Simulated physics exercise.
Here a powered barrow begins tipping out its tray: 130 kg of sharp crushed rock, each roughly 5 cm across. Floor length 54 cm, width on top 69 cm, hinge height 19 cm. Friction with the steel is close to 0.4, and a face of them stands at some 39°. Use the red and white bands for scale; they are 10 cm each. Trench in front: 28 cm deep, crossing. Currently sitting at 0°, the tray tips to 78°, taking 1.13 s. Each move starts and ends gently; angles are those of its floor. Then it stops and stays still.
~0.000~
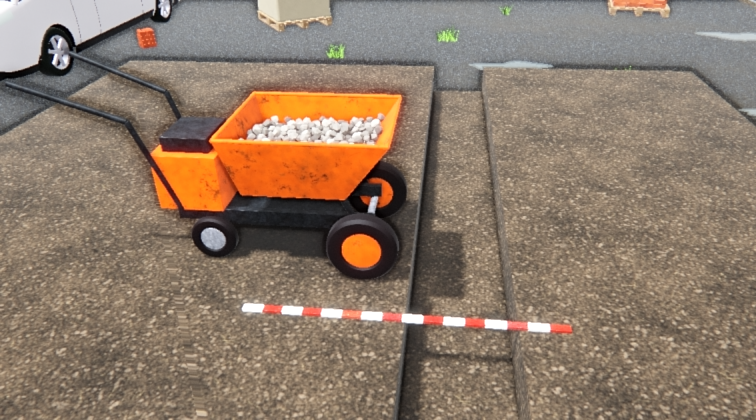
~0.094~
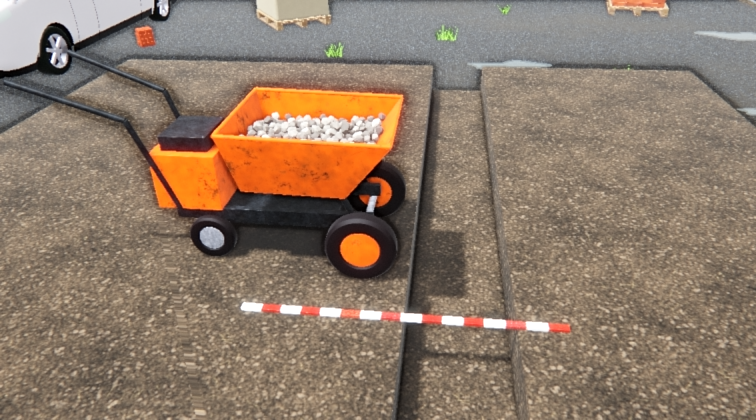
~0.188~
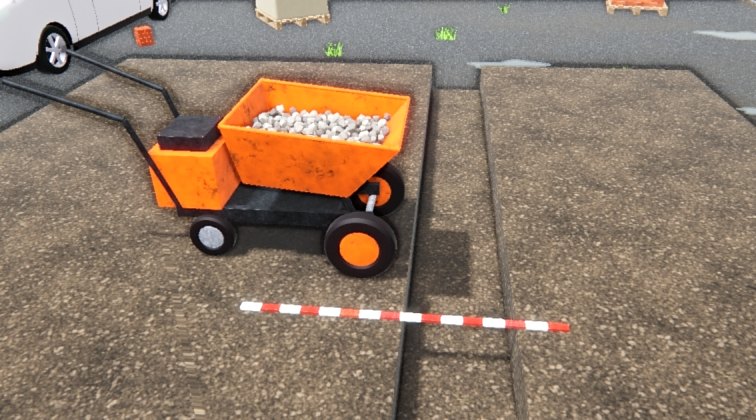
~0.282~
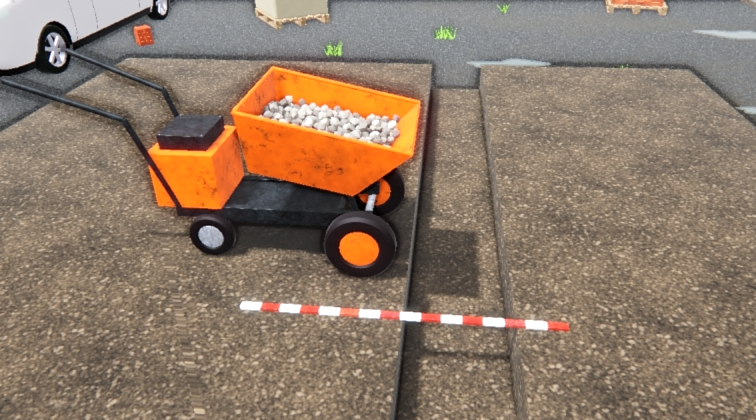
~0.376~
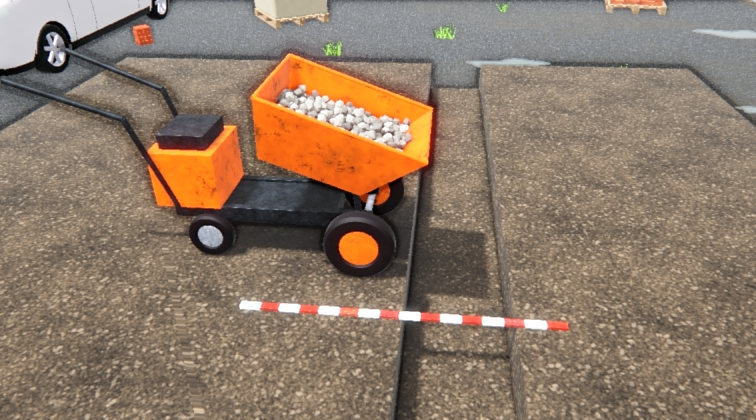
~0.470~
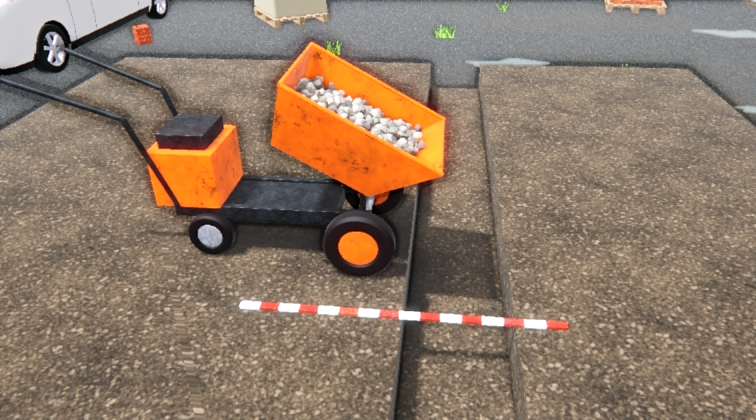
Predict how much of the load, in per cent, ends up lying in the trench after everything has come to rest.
Roughly 68 per cent of it.
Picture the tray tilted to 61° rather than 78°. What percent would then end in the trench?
Some 20 in a hundred, I'd say.
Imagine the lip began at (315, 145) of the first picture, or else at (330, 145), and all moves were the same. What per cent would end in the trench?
The first start gives about 100 per cent, the second about 100.
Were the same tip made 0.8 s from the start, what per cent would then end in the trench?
Then some 55 per cent would.
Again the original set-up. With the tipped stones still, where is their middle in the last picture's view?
About (492, 270).
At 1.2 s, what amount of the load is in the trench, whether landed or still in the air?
Some 15 per cent.
After 0.9 s the floor is at 66°; 100 % in the tray; the foremost stones are at (471, 211).
After 1.2 s the floor is at 78°; 68 % in the tray, 17 % in the trench, 15 % past the trench; the foremost stones are at (561, 267).
After 1.6 s the floor is at 78°; 29 % in the tray, 39 % in the trench, 33 % past the trench; the foremost stones are at (635, 263).
After 3.5 s the floor is at 78°; 0 % in the tray, 68 % in the trench, 32 % past the trench; the foremost stones are at (656, 253).
